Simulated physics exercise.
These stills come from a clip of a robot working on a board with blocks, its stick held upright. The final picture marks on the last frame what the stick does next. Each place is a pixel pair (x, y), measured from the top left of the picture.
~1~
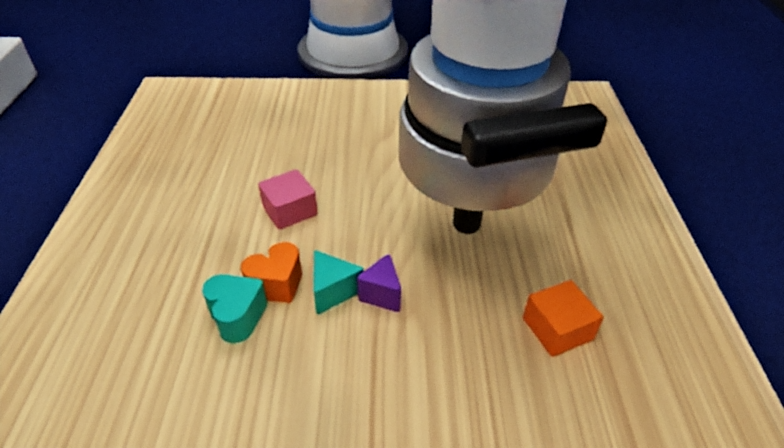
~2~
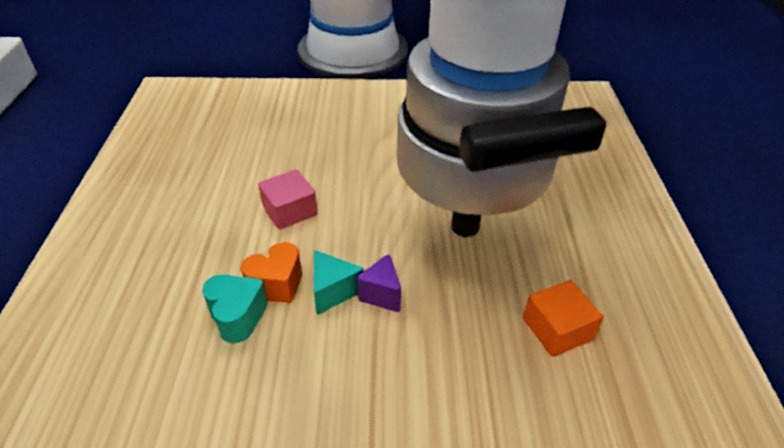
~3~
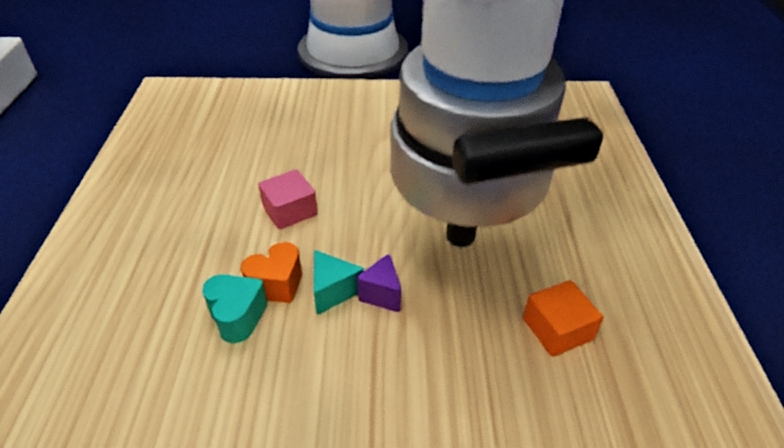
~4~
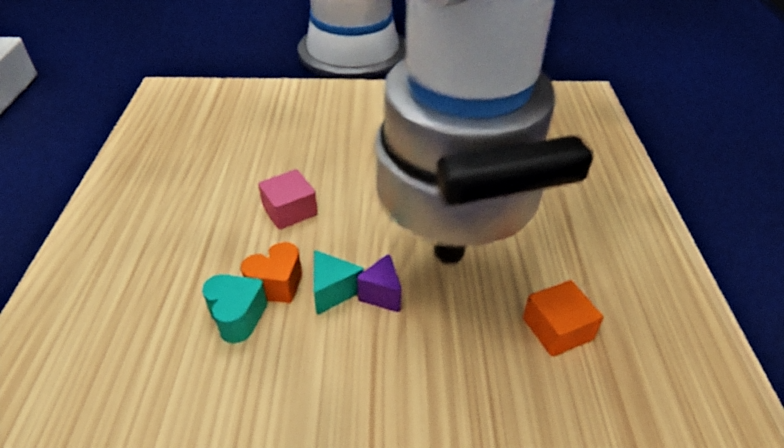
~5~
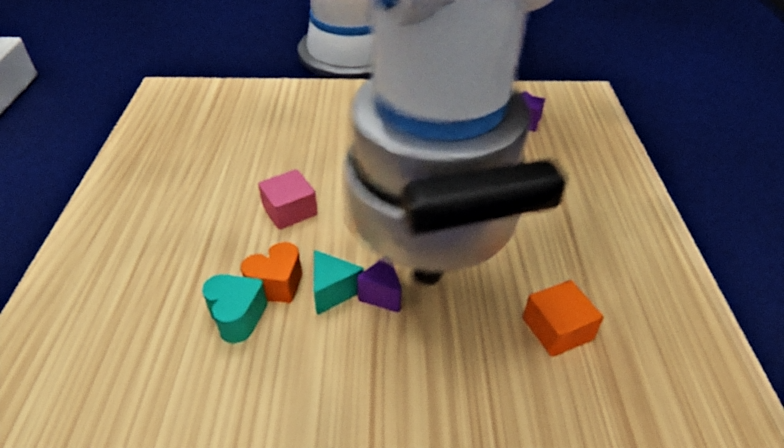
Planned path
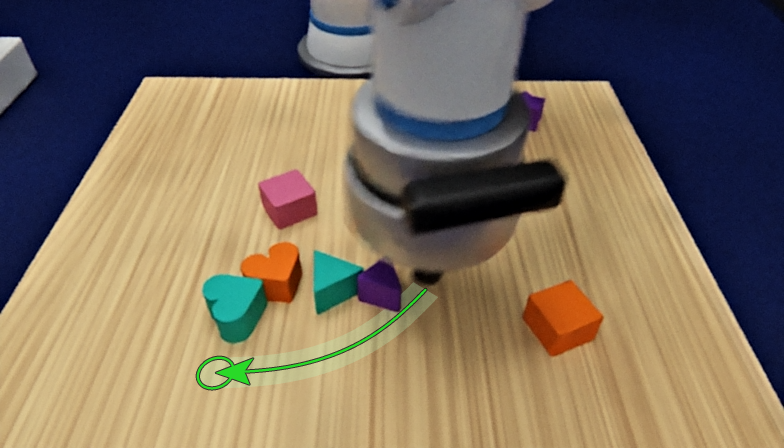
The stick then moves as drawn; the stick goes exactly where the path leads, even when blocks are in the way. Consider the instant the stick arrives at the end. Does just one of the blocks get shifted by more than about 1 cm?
It seems so.
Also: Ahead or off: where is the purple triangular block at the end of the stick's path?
My prediction: No longer in front.
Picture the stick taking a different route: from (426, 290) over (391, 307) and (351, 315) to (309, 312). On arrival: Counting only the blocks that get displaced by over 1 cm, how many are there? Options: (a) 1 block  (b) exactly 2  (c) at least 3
Correct choice: C.
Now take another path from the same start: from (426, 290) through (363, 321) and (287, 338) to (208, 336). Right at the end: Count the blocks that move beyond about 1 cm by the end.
Counting only shifts above 1 cm, I get three or more blocks.
Path on the board, from (426, 290) via (374, 334) and (300, 365), ending at (216, 373).
On the path given first. One third of the way, stick at (373, 321); purple triangular block at (368, 284), turned 65° clockwise.
Two thirds of the way, stick at (295, 351); purple triangular block at (368, 284), turned 65° clockwise.
At the end, stick at (211, 359); turquoise heart-shaped block in place; purple triangular block at (368, 284), turned 65° clockwise.
